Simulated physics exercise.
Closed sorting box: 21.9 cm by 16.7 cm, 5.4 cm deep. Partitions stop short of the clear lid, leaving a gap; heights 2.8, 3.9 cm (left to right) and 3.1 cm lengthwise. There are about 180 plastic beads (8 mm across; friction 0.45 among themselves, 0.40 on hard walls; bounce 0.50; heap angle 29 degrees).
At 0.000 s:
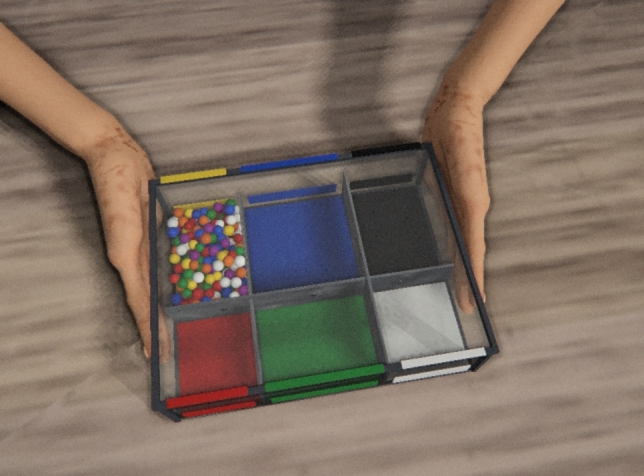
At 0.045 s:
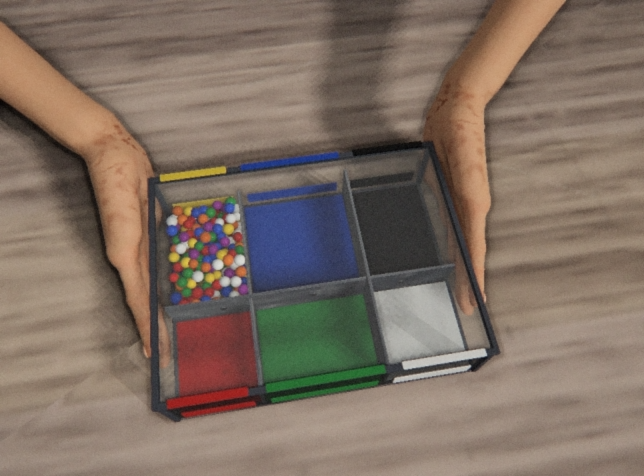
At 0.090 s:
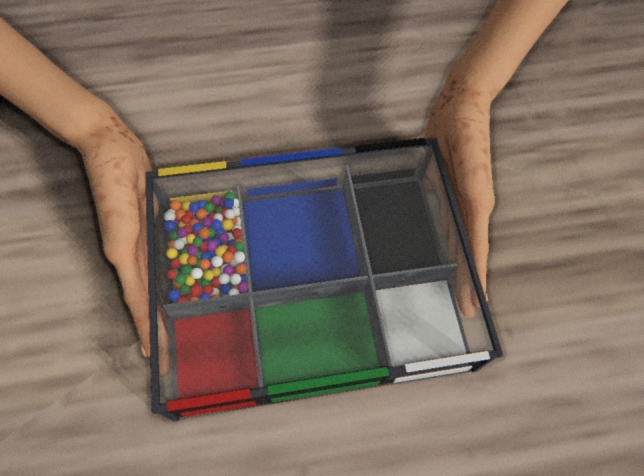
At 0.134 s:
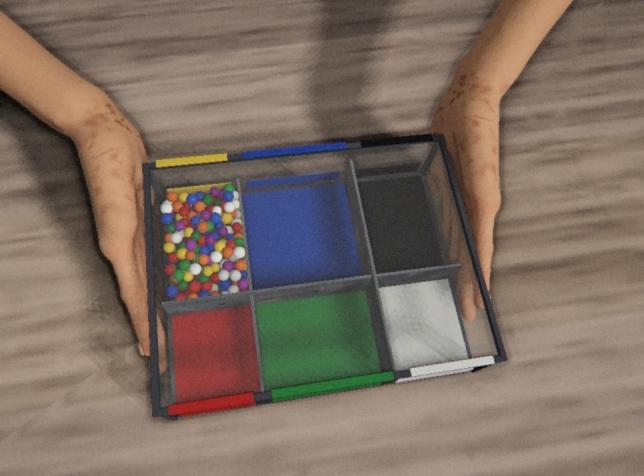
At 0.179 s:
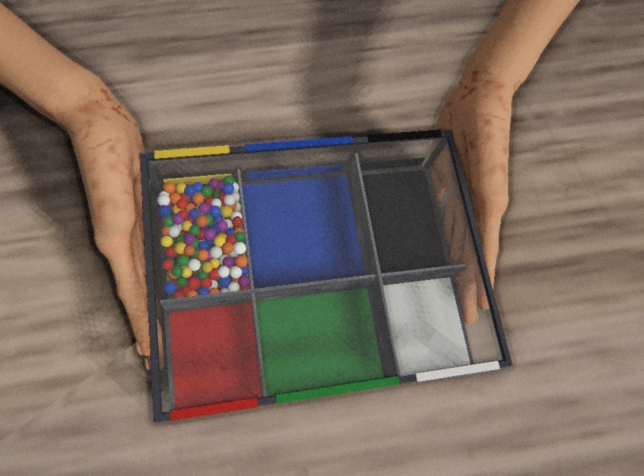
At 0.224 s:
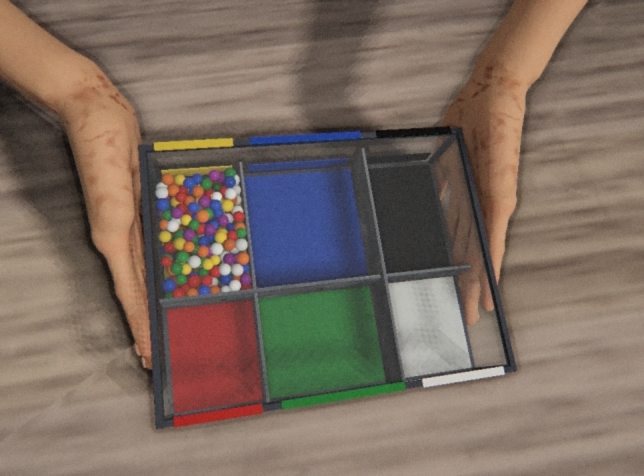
Two hands held a clear-lidded sorting box with colored compartments and slowly tilted it toward its right front corner, while the many multicolored beads stayed packed in the yellow compartment at the back left.
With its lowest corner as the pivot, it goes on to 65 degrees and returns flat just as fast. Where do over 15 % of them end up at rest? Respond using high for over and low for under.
Red low, blue low, green high, yellow high, white low, black low.
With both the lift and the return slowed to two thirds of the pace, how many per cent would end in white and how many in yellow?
Then white would get 0 per cent, while yellow would get 70 per cent.
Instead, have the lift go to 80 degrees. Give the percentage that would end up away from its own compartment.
Roughly 65 %.
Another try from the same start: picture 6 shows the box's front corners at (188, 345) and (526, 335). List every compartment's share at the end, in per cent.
Result - red: 0 %; blue: 35 %; green: 0 %; yellow: 60 %; white: 0 %; black: 5 %.
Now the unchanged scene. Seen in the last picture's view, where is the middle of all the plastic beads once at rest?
Once everything settles, the centre is around (236, 298).
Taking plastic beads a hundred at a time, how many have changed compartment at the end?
Near 40 in a hundred.
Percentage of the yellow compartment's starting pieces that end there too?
Around 60 per cent of it.
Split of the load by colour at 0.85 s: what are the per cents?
Shares - red: 5, blue: 5, green: 10, yellow: 80, white: 0, black: 0.
After 0.85 s, tilt 64 degrees; red 5 %, blue 5 %, green 10 %, yellow 80 %.
After 1.26 s, tilt 27 degrees; red 5 %, blue 5 %, green 30 %, yellow 60 %.
After 1.76 s, tilt 0 degrees; red 5 %, blue 5 %, green 30 %, yellow 60 %.
In the end, at 2.3 s, red 5 %, blue 5 %, green 30 %, yellow 60 %, white 0 %, black 0 %.
